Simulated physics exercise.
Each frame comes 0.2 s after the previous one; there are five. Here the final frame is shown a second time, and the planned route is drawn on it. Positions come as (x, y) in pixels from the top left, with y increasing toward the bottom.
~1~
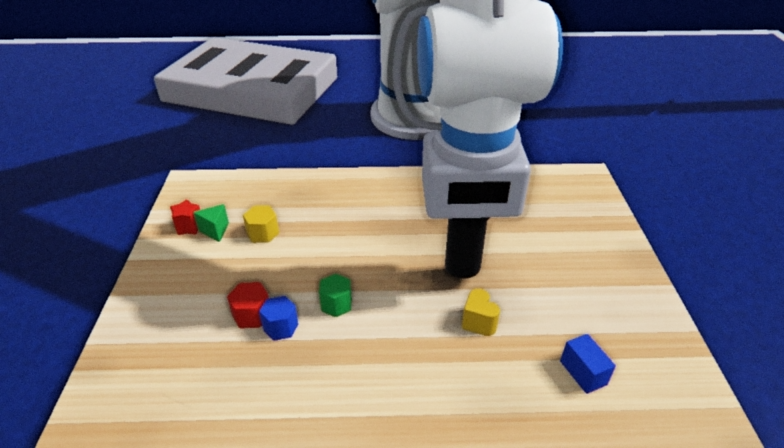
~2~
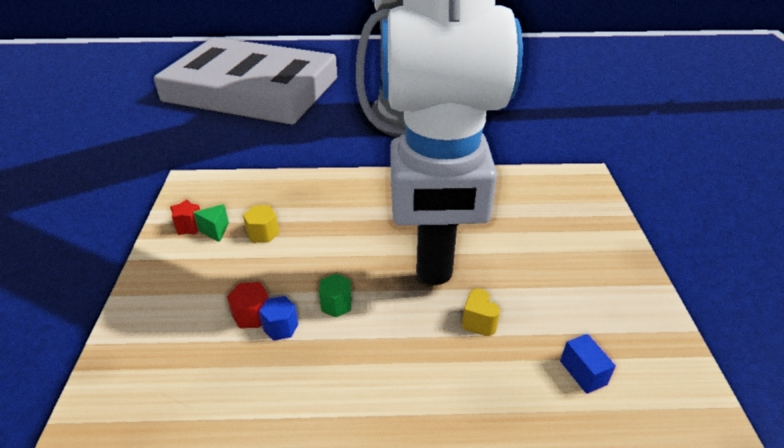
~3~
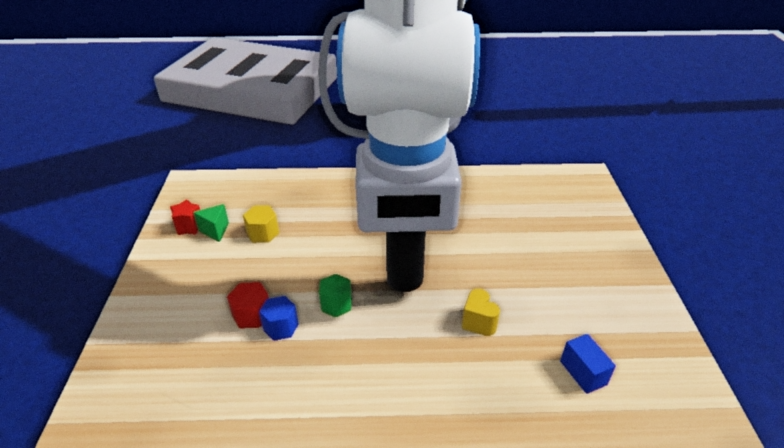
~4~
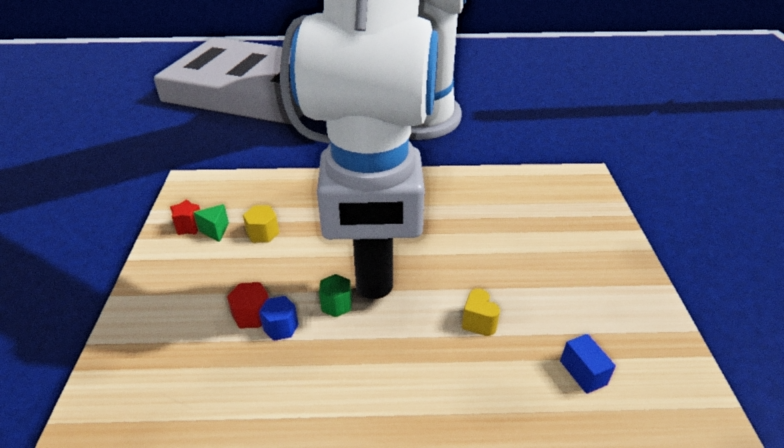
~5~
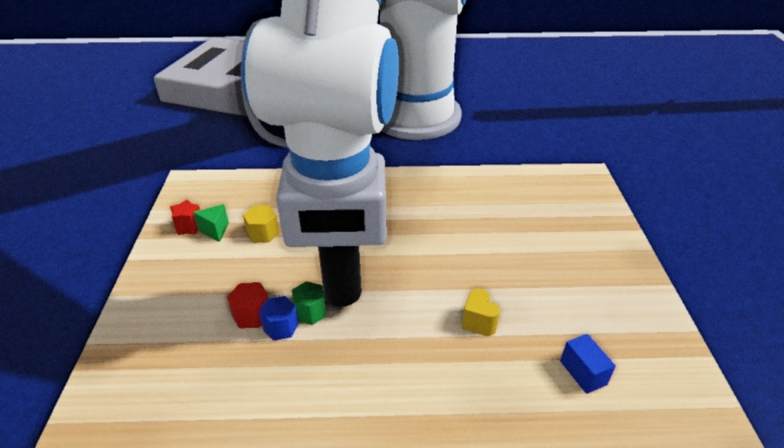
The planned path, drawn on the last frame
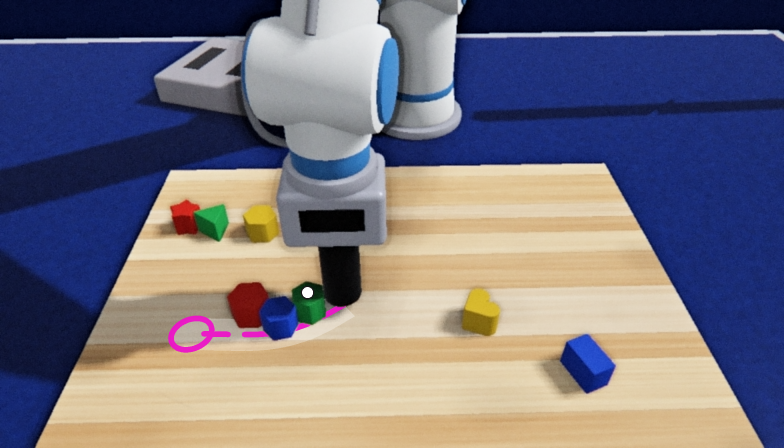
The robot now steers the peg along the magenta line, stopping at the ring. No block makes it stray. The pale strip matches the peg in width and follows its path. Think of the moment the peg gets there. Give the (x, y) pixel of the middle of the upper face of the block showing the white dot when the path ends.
The middle of its upper face should be somewhere near (147, 333).
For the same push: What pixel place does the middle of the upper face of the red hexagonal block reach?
The middle of its top is at (223, 286).
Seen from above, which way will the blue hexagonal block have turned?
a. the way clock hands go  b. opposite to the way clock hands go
Option b.
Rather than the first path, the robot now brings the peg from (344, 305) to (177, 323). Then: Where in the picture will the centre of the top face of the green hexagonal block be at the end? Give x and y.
When the path ends, it will be at (198, 328).
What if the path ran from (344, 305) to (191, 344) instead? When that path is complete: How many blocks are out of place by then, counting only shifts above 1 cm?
Moved: More than two.
The drawn path runs from (344, 305) by way of (298, 327) and (245, 335) to (192, 334); the dot is on the green hexagonal block.
The first path, step by step. One third of the way, peg (296, 316); red hexagonal block (244, 294), turned 15° clockwise; blue hexagonal block (227, 334), turned 15° clockwise; green hexagonal block (258, 317).
Two thirds of the way, peg (241, 323); red hexagonal block (229, 289), turned 45° clockwise; blue hexagonal block (180, 355), turned 35° anticlockwise; green hexagonal block (202, 328), turned 20° anticlockwise.
At the end, peg (187, 322); red hexagonal block (223, 286), turned 65° clockwise; blue hexagonal block (175, 357), turned 50° anticlockwise; green hexagonal block (147, 333), turned 45° anticlockwise.
